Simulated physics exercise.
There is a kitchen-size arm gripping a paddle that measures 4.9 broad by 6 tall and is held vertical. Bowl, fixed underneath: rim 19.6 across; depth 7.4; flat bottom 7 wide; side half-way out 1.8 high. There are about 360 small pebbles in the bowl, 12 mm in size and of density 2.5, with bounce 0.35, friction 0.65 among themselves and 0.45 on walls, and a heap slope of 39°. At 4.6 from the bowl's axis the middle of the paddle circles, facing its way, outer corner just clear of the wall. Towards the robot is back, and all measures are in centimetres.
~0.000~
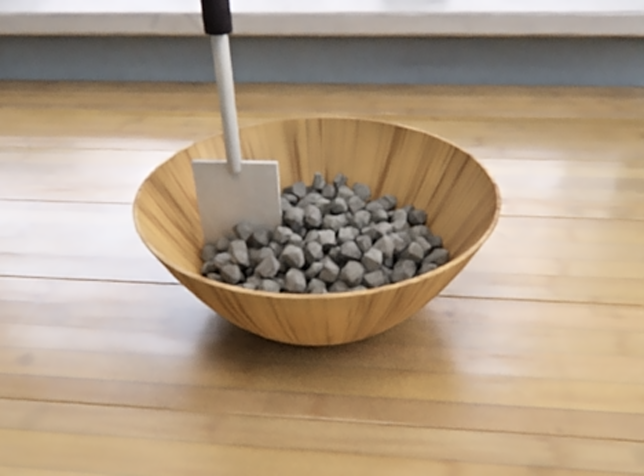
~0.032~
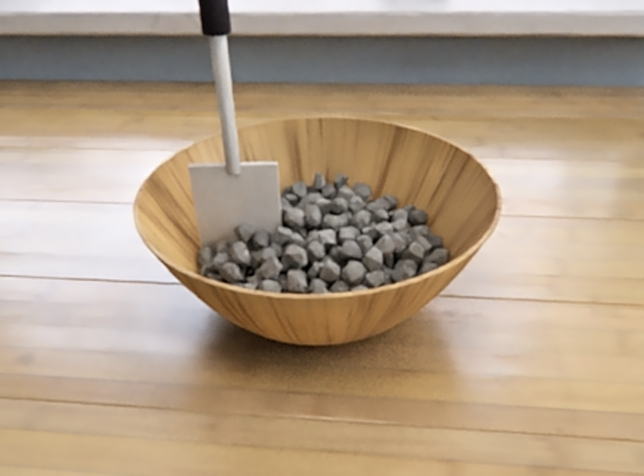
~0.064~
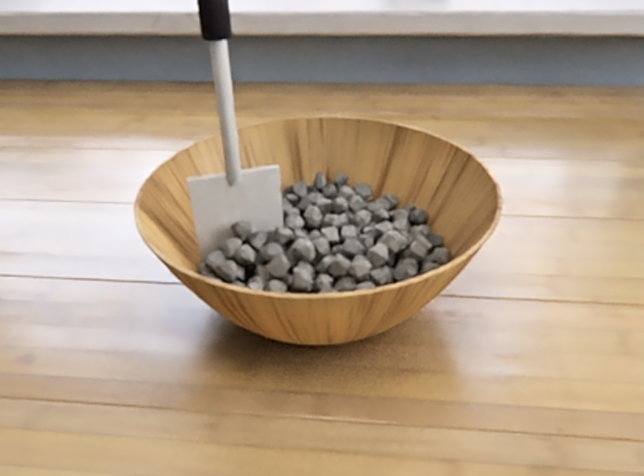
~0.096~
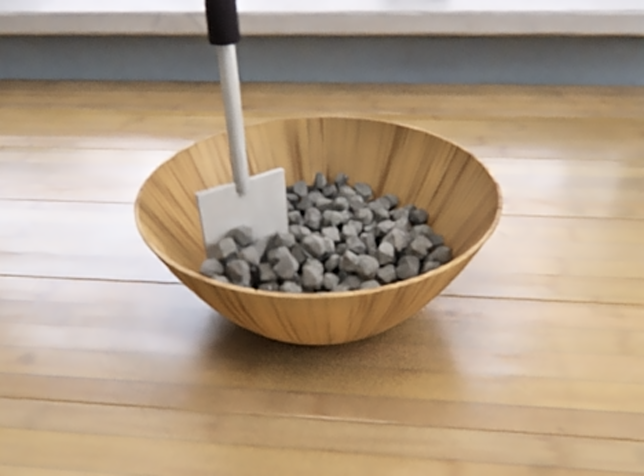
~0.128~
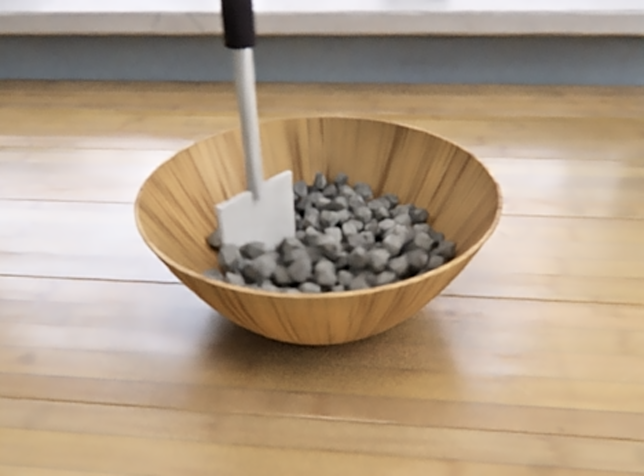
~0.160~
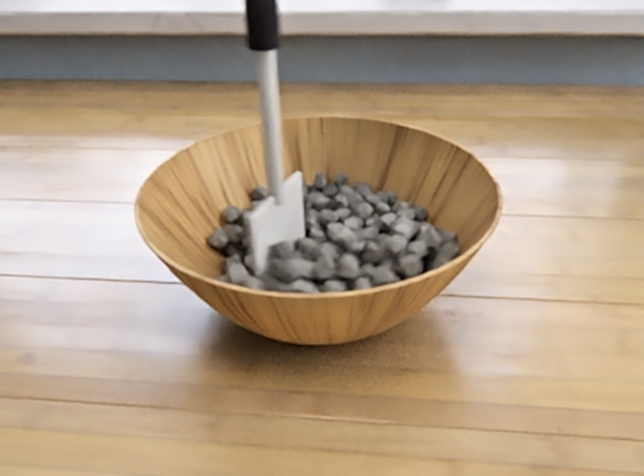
The clip opens on a wooden bowl of small gray stones on a wood floor, with a flat, dark-handled paddle upright at the left side. The paddle barely shifts at first, then sweeps forward and rightward through the stones, turning more edge-on as the nearby stones shift around it.
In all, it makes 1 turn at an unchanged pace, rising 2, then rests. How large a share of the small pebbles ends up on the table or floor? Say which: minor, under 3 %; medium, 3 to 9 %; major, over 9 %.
That would be a medium share.
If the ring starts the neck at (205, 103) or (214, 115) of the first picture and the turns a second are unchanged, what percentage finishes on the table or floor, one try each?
Roughly 0 % and 0 %.
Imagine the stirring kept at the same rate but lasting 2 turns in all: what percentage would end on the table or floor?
5 %.
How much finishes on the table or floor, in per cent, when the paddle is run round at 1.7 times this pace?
Close to 20 in a hundred.
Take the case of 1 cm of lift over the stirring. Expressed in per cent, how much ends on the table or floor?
Estimate: Close to 5 %.
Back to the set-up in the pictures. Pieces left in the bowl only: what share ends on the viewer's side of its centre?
I'd put it near 50 per cent.
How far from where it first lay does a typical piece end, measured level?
Roughly 3 cm.
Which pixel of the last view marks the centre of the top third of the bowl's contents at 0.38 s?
Roughly at (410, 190).
After 0.38 s, 182° round, highest piece 10 above the table; 354 in the bowl, 1 in flight or on the tool.
After 0.60 s, 294° round, highest piece 9 above the table; 337 in the bowl, 9 on the table or floor, 9 in flight or on the tool.
After 0.91 s, 0° round, highest piece 7 above the table; 336 in the bowl, 19 on the table or floor.
After 1.61 s, 0° round, highest piece 7 above the table; 336 in the bowl, 19 on the table or floor.
At rest, 336 in the bowl, 19 on the table or floor. That is 5 % on the table or floor.
